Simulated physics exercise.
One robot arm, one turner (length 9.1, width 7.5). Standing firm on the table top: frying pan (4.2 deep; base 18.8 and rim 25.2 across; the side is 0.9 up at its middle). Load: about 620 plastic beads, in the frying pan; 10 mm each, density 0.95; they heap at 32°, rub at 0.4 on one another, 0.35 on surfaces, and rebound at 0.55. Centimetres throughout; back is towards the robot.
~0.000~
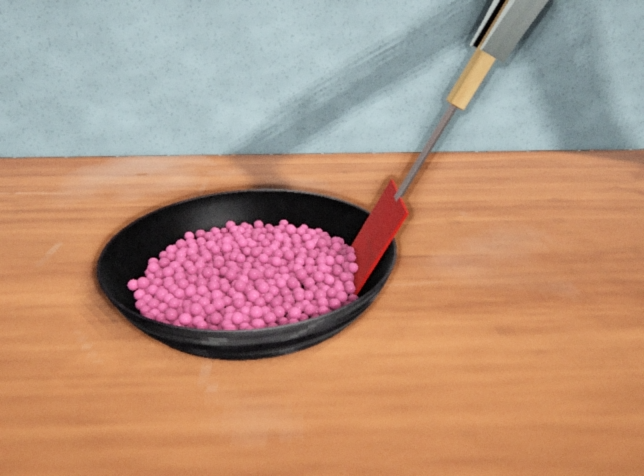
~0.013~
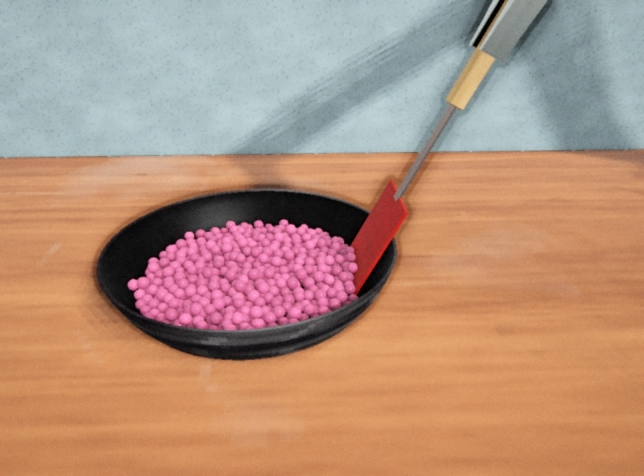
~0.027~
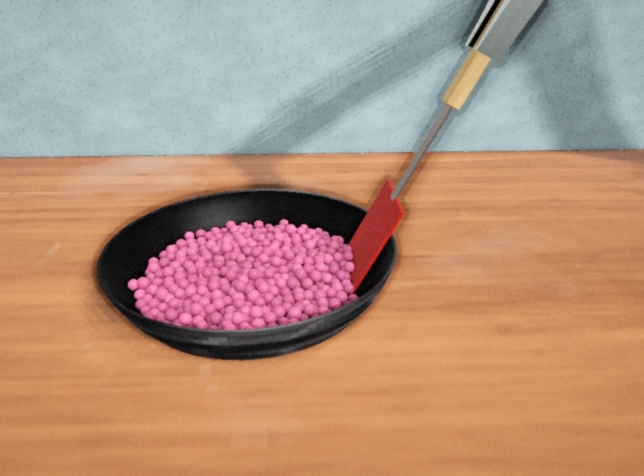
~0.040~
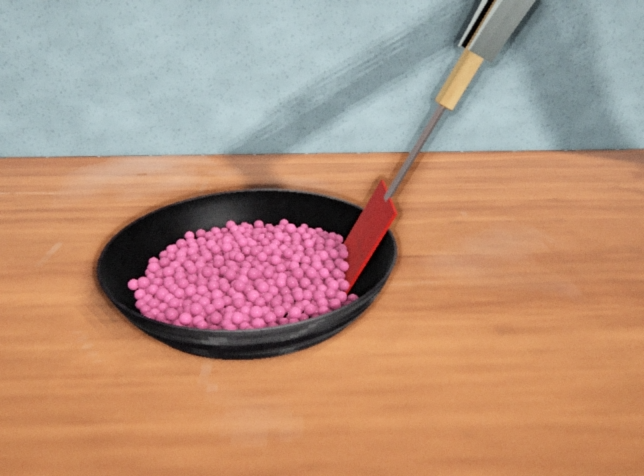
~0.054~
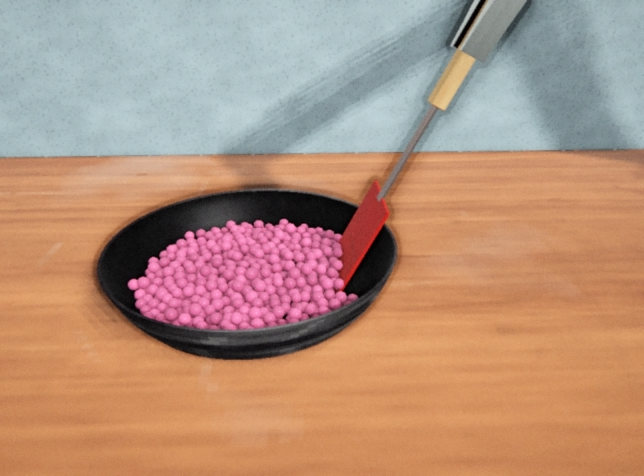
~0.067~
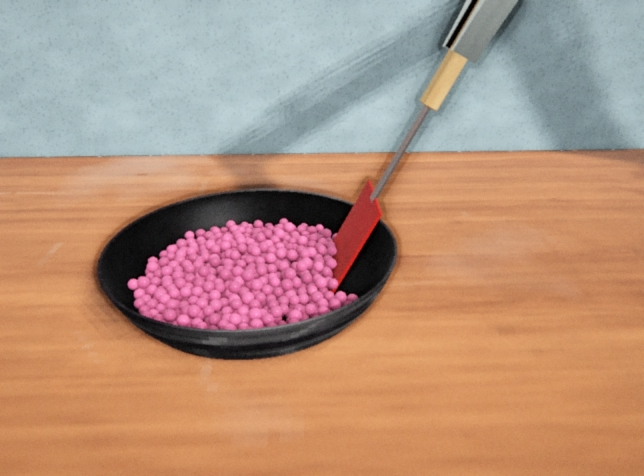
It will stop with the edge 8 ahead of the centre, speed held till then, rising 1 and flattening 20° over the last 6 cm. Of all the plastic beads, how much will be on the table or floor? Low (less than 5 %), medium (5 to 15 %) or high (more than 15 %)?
A low share, less than 5 %, ends on the table or floor.
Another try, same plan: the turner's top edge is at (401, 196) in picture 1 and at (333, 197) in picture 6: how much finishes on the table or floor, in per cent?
Some 10 per cent.
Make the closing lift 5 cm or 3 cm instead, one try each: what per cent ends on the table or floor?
About 0 and 0 per cent.
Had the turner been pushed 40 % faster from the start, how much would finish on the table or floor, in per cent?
In that case some 5 per cent.
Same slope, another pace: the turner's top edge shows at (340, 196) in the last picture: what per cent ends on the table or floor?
Some 10 per cent.
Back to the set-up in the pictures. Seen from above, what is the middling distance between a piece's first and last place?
Some 3 cm.
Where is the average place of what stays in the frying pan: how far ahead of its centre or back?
Some 4.0 cm ahead.
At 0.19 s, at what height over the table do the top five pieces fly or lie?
Roughly 4 cm.
After 0.19 s, sloping 63°, highest piece 4 above the table; 616 in the frying pan.
After 0.31 s, sloping 55°, highest piece 4 above the table; 616 in the frying pan.
After 0.57 s, sloping 43°, highest piece 5 above the table; 616 in the frying pan.
After 1.62 s, sloping 43°, highest piece 5 above the table; 616 in the frying pan.
At rest, 616 in the frying pan. That is 0 % on the table or floor.
